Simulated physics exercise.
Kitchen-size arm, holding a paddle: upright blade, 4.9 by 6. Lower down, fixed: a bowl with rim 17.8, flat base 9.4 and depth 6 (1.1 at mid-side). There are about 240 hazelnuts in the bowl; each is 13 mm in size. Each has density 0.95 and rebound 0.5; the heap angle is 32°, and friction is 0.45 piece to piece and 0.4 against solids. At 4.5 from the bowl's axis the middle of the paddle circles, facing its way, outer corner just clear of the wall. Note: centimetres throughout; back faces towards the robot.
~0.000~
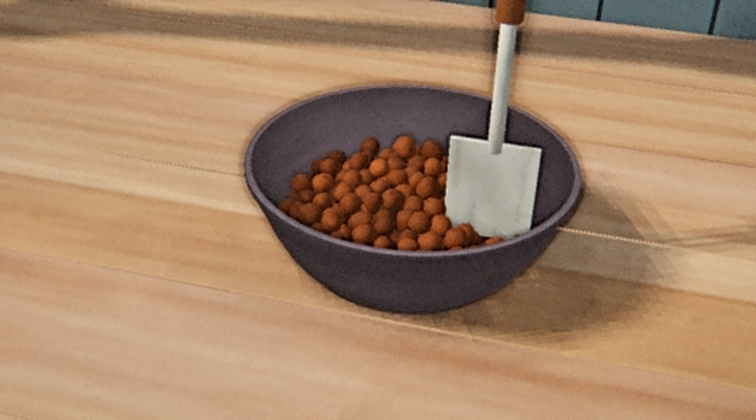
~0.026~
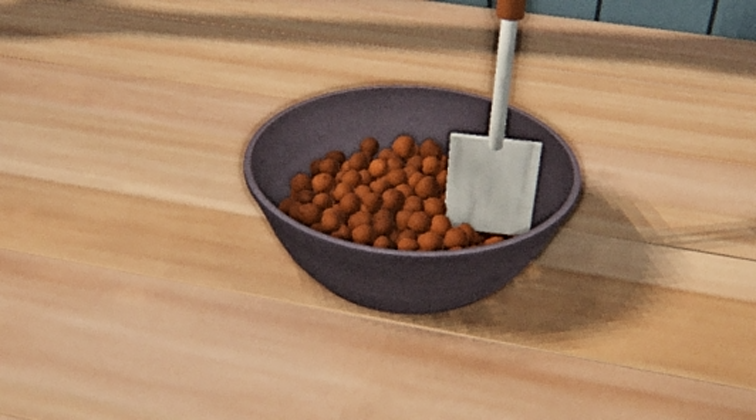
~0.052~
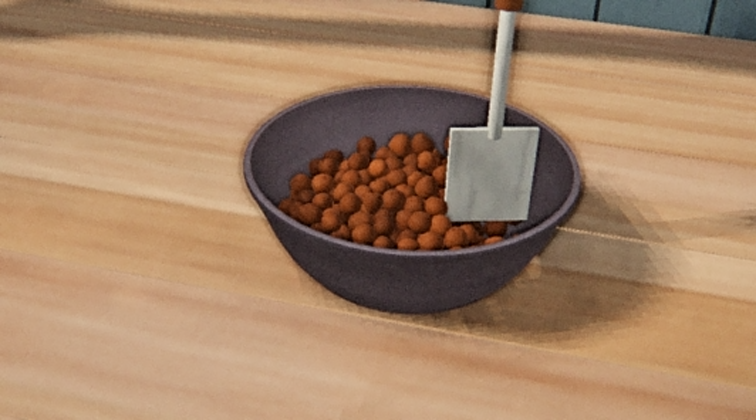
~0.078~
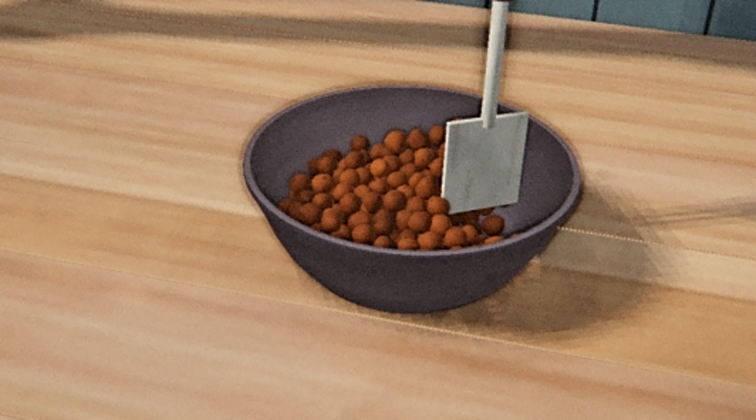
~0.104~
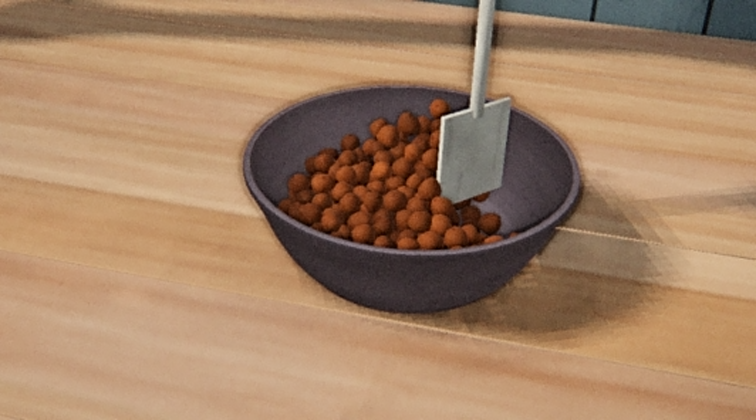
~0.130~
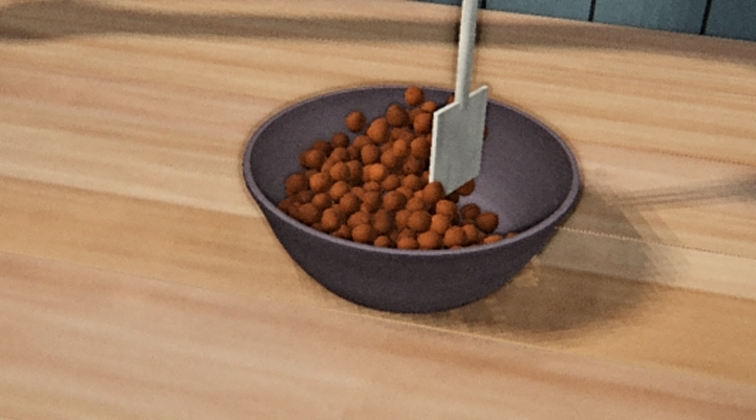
The footage shows a pale flat paddle standing in a dark bowl of round brown hazelnuts on a wooden surface, then sweeping toward the back and slightly left, turning as it pushes some of them up along the far side.
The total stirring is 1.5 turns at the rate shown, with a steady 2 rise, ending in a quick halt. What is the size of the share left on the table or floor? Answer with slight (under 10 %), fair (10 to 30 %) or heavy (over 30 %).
Fair.
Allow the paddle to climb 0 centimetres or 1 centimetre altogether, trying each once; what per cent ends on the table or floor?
25 and 25 %.
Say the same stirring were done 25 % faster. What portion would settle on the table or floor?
Roughly 25 per cent.
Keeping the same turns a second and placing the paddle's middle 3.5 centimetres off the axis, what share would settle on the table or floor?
In that case roughly 10 per cent.
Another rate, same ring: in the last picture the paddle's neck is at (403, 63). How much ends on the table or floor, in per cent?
Roughly 40 per cent.
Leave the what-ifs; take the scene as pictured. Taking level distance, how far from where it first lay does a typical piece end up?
7 cm.
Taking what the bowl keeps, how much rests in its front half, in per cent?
Estimate: Some 55 %.
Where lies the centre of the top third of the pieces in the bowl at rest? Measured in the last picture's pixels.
The centre sits around (358, 214) in the last picture.
After 0.45 s, 249° round, highest piece 8 above the table; 222 in the bowl, 11 on the table or floor, 10 in flight or on the tool.
After 0.78 s, 75° round, highest piece 7 above the table; 207 in the bowl, 35 on the table or floor, 1 in flight or on the tool.
After 1.14 s, 180° round, highest piece 5 above the table; 205 in the bowl, 38 on the table or floor.
After 1.84 s, 180° round, highest piece 5 above the table; 205 in the bowl, 38 on the table or floor.
In the end, 205 in the bowl, 38 on the table or floor. That is 16 % on the table or floor.
